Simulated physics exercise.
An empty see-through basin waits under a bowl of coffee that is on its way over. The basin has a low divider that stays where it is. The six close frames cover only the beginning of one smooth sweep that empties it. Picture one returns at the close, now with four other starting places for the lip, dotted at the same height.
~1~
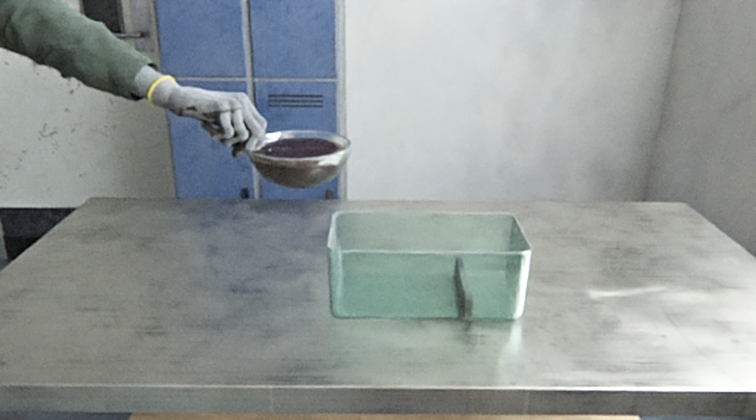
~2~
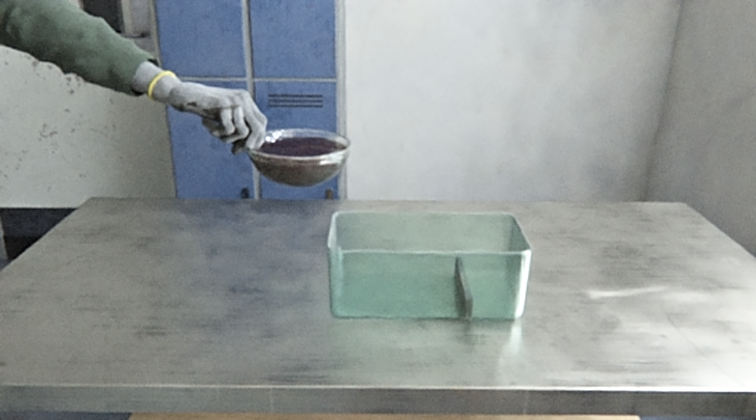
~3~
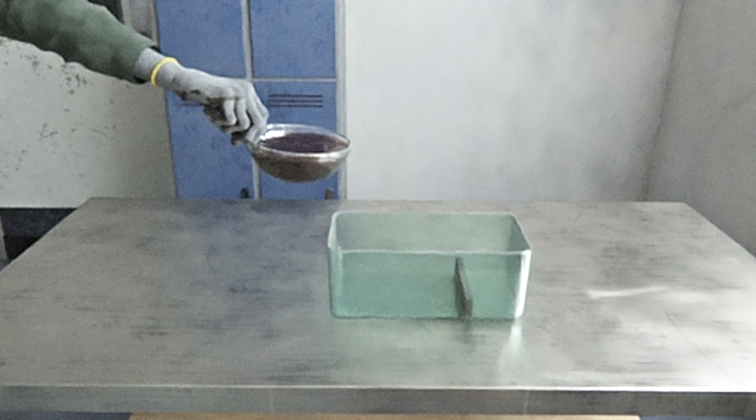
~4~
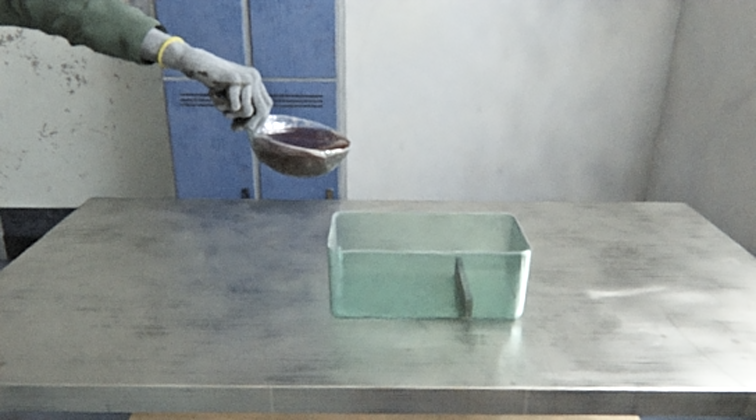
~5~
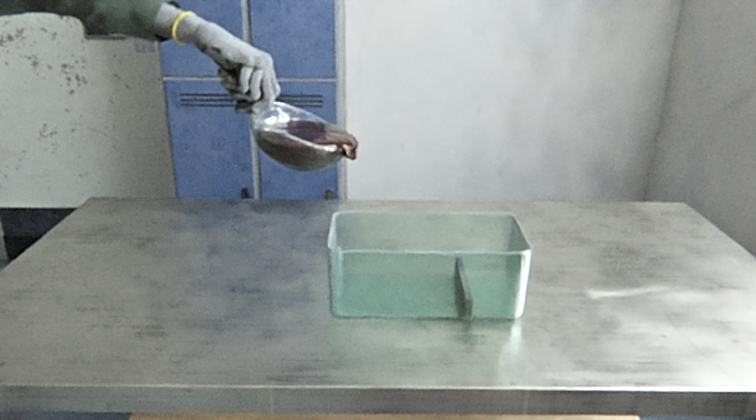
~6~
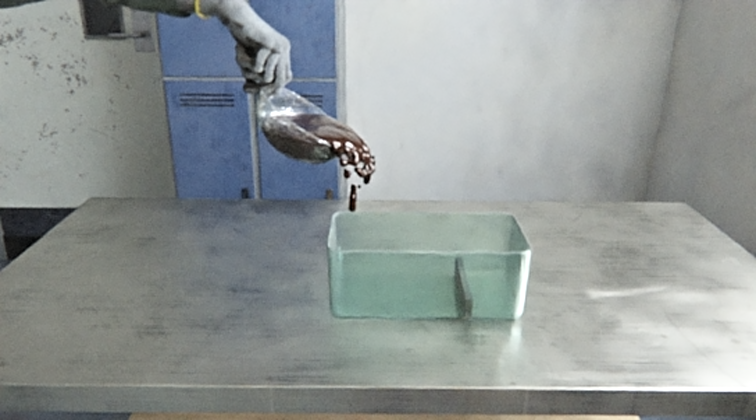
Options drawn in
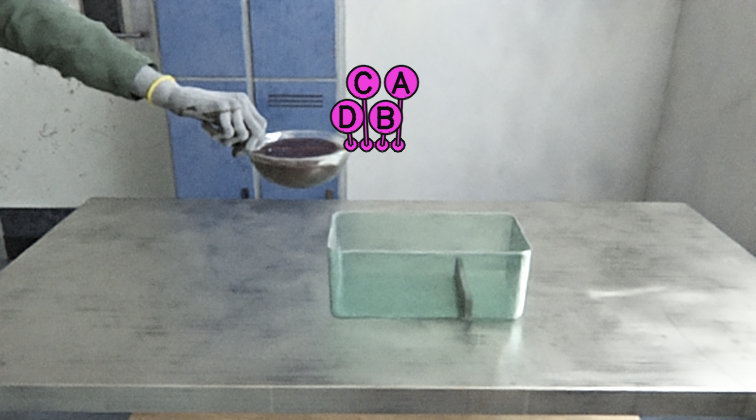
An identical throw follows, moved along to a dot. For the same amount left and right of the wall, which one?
A beats the others.
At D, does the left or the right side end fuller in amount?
The left side.
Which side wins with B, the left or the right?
More ends on the left.
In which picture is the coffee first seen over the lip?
Picture 4.
On the marked copy, A at (397, 145); B at (382, 144); C at (366, 144); D at (350, 144).
With A, about 47 % ends left of the wall and 52 % right of it.
With B, about 76 % ends left of the wall and 22 % right of it.
With C, about 89 % ends left of the wall and 9 % right of it.
With D, about 83 % ends left of the wall and 16 % right of it.
